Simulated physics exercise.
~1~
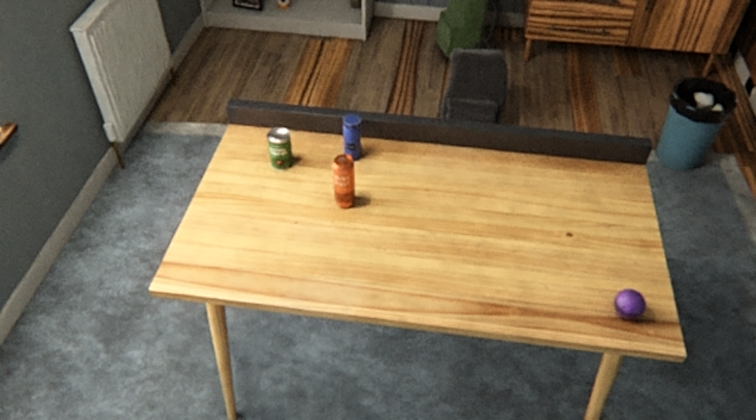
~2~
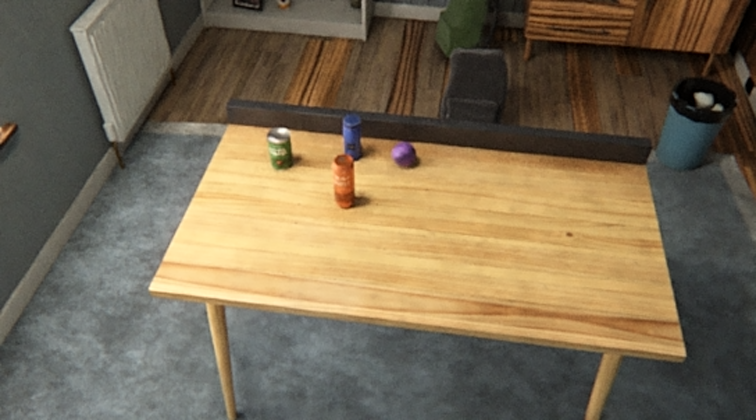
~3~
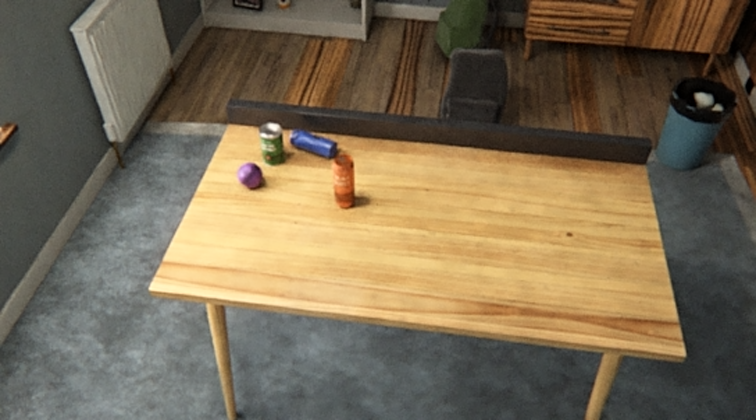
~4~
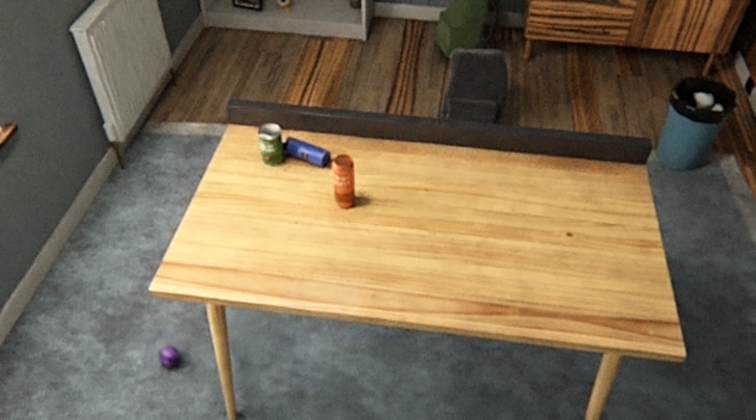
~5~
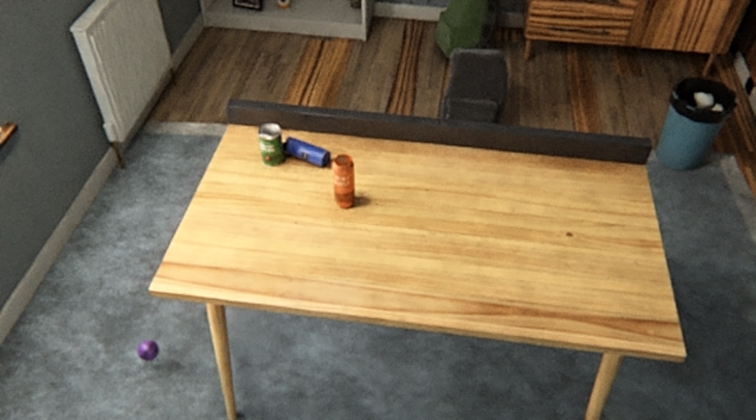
Wooden table with purple ball rolling to the far batten, toppling blue shaker, nudging green tin, then dropping to the floor.
